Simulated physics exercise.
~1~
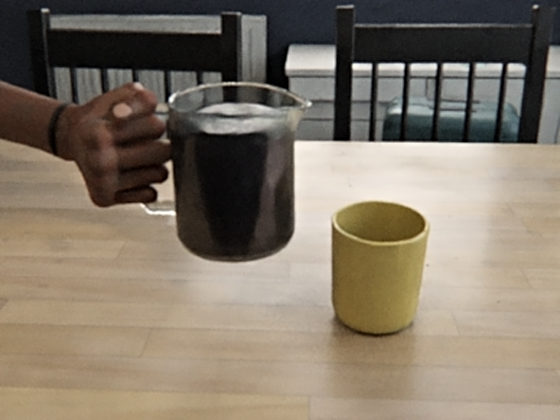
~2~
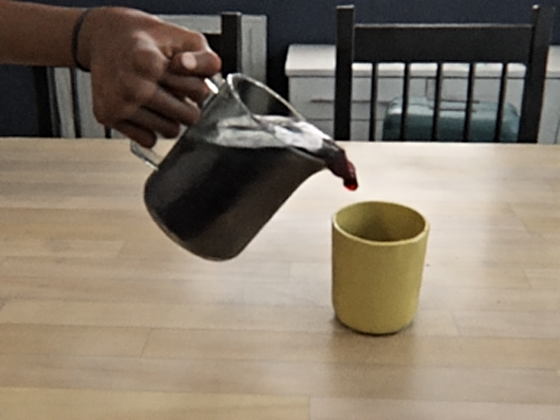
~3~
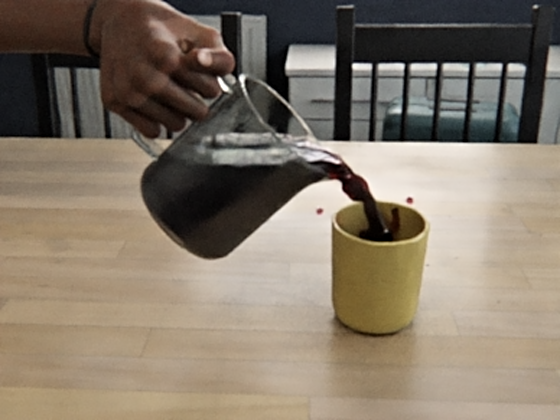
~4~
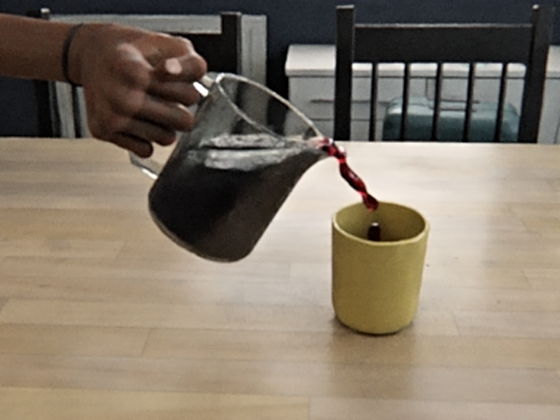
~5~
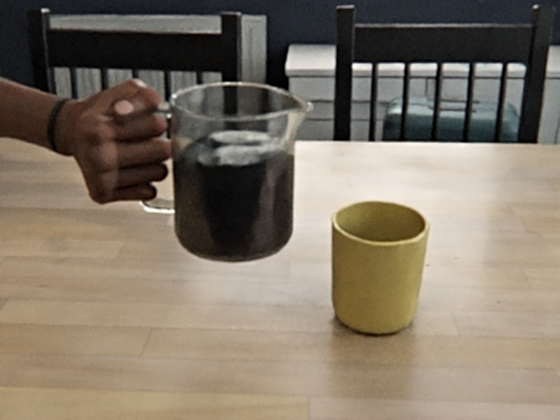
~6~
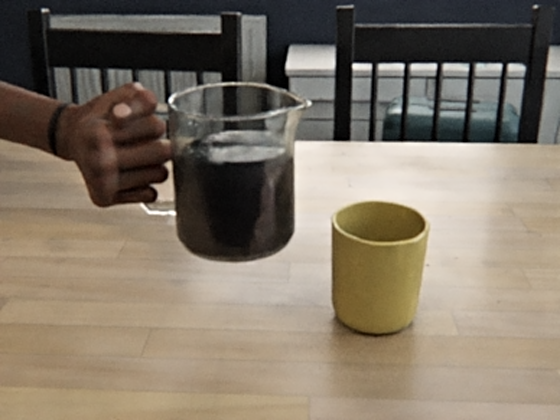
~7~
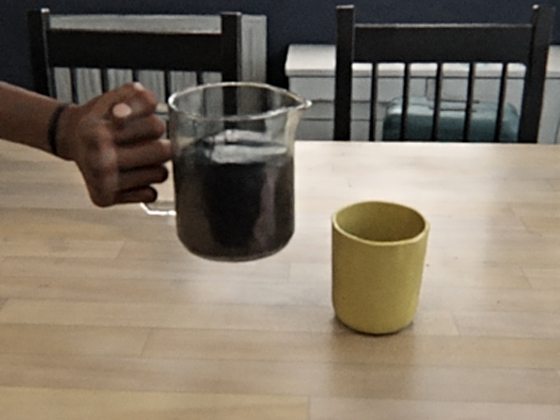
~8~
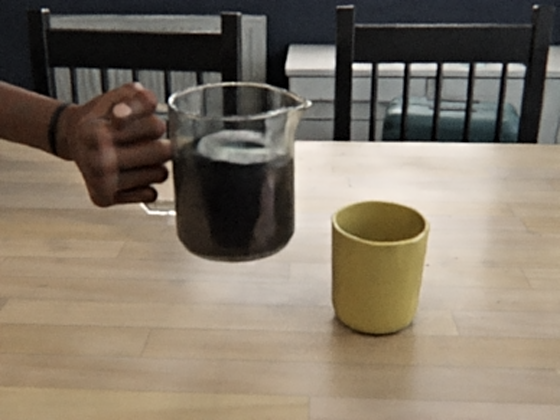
A hand at the left holds a clear glass jug of dark wine by its handle, above a pale wooden table, beside an empty yellow mug. The still view looks slightly down across the table towards black slatted chairs and white furniture behind. The hand tips the jug steeply to the right, and dark red wine runs from its spout into the mug, with a few drops flying near the rim. The stream thins and twists as the jug begins to tilt back. The jug then returns upright, its level lower, and stays held beside the standing mug.
